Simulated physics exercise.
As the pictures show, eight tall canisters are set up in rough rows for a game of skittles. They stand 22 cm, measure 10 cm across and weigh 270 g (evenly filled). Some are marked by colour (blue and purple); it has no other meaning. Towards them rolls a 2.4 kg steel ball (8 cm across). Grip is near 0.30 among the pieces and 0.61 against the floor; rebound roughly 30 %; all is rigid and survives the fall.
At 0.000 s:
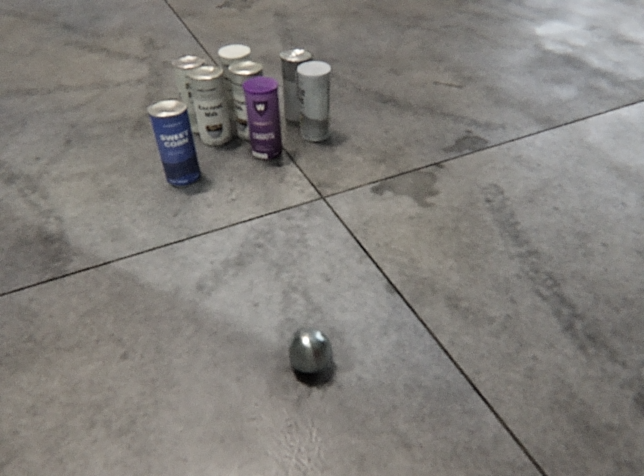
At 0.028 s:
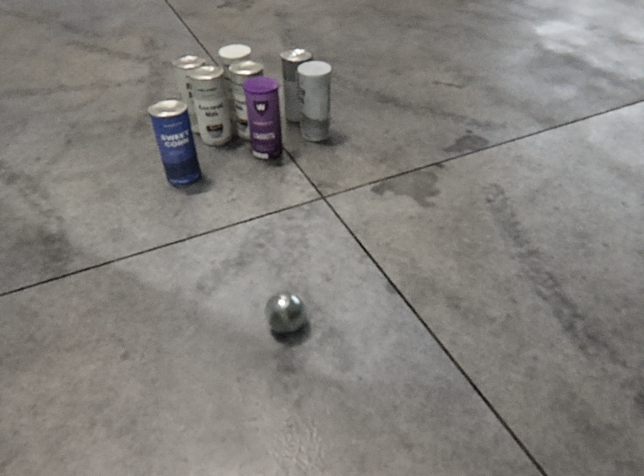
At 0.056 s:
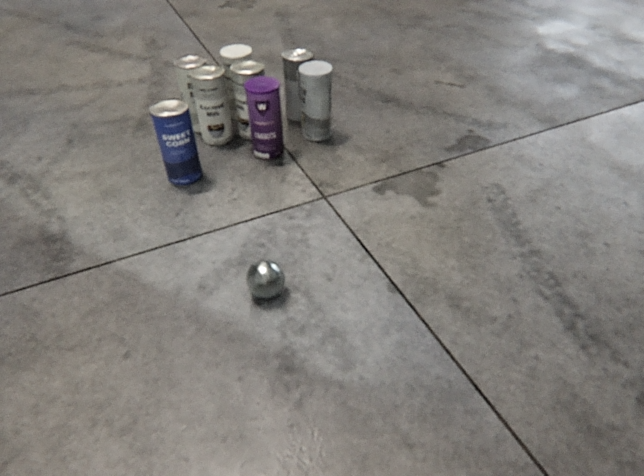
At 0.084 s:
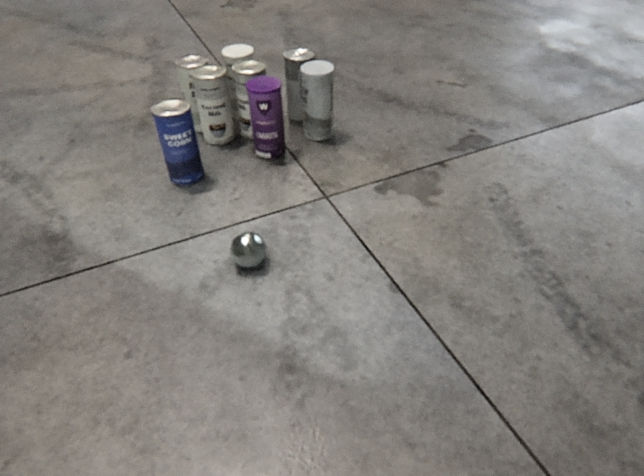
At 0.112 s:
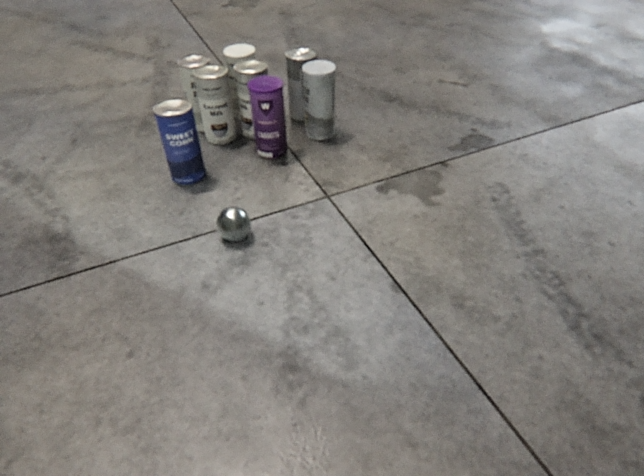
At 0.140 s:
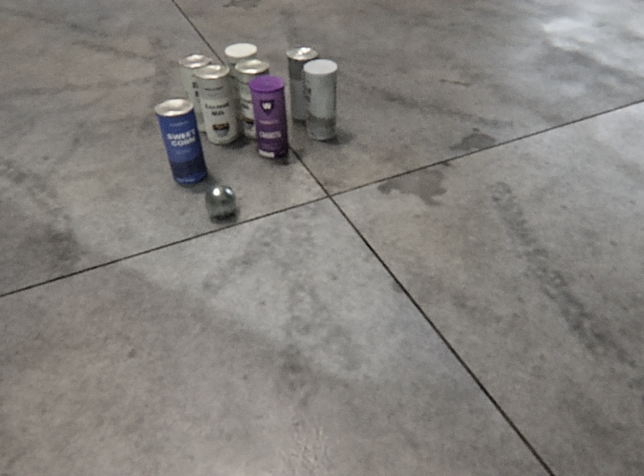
On a grey concrete floor crossed by dark joint lines, a group of tall canisters stands upright, with a blue one and a purple one in front. A shiny steel ball rolls away from the viewer and leftward, crossing a joint line and nearing the blue canister, while the canisters stay still.
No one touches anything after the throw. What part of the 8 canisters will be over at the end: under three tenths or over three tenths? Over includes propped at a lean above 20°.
Ending over: Less than three tenths.
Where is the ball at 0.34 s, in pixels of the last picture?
At about (158, 95).
Around 0.22 s, ball still moving; 1 of the 8 canisters over; blue canister tipped 52°.
Around 0.34 s, ball still moving; 1 of the 8 canisters over; blue canister upside down.
Around 0.48 s, ball still moving; 1 of the 8 canisters over; blue canister on its side.
Around 0.64 s, ball still moving; 1 of the 8 canisters over; blue canister lying flat.
Finally (1.3 s), ball rolling away; 1 of the 8 canisters over; blue canister lying flat; purple canister unmoved. That is 12 per cent. Seen by the last camera, middles, blue canister near (48, 51), purple canister near (270, 119).
